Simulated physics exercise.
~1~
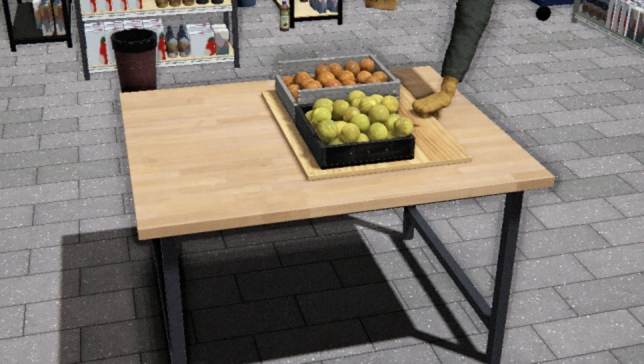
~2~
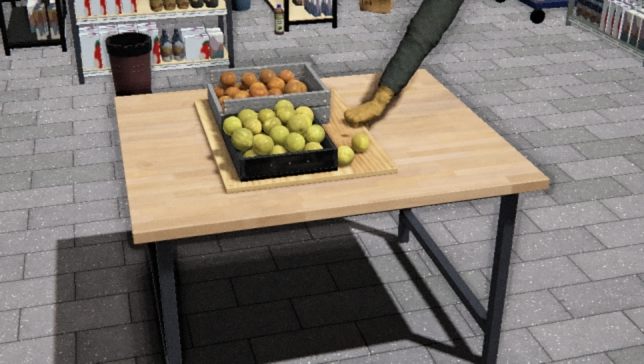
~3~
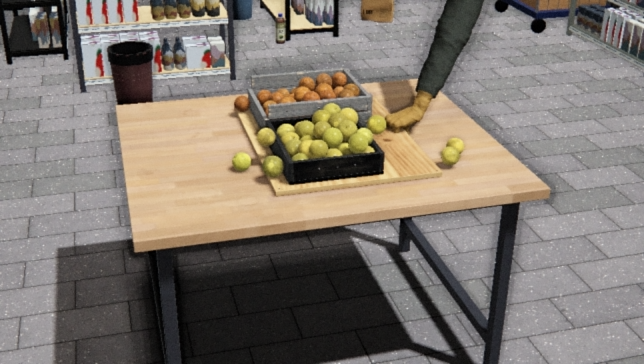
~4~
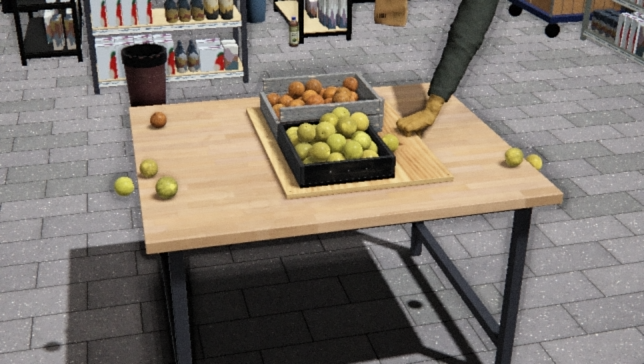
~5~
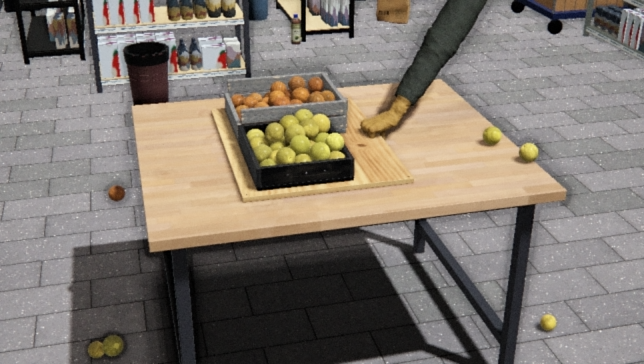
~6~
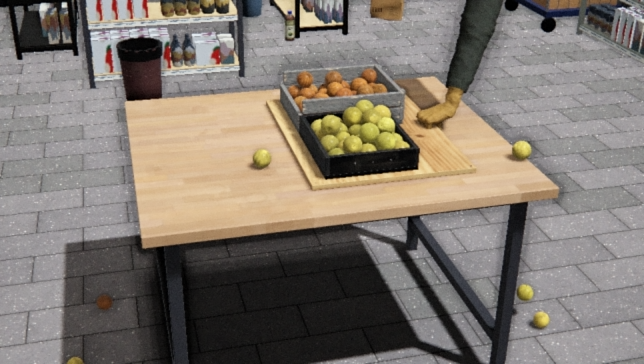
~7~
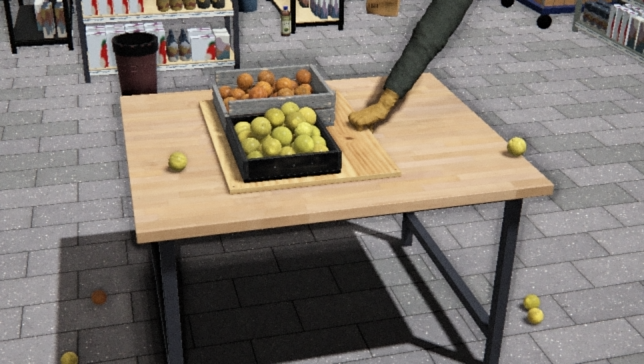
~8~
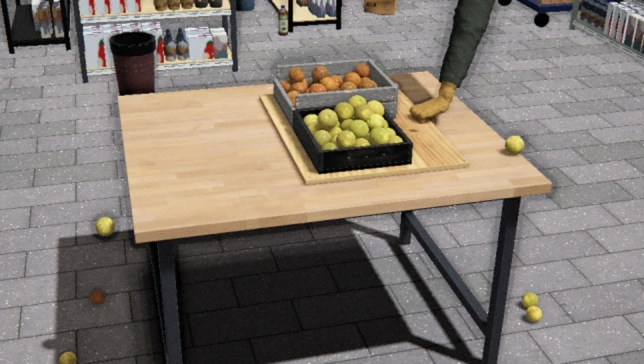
The clip opens on a wooden table where a gloved hand holds a board carrying a black tray of yellow apples and, behind it, a grey tray of brownish-orange onions. The hand jerks the board left, and a couple of apples spill to the right. As it slides back right, more apples and a single onion escape on the left, roll across the tabletop and drop to the paving. Further jerks follow, and another apple rolls left. Finally the board is back at the right, that apple is just past the left edge, one stays near the right edge, and both trays remain mostly full.
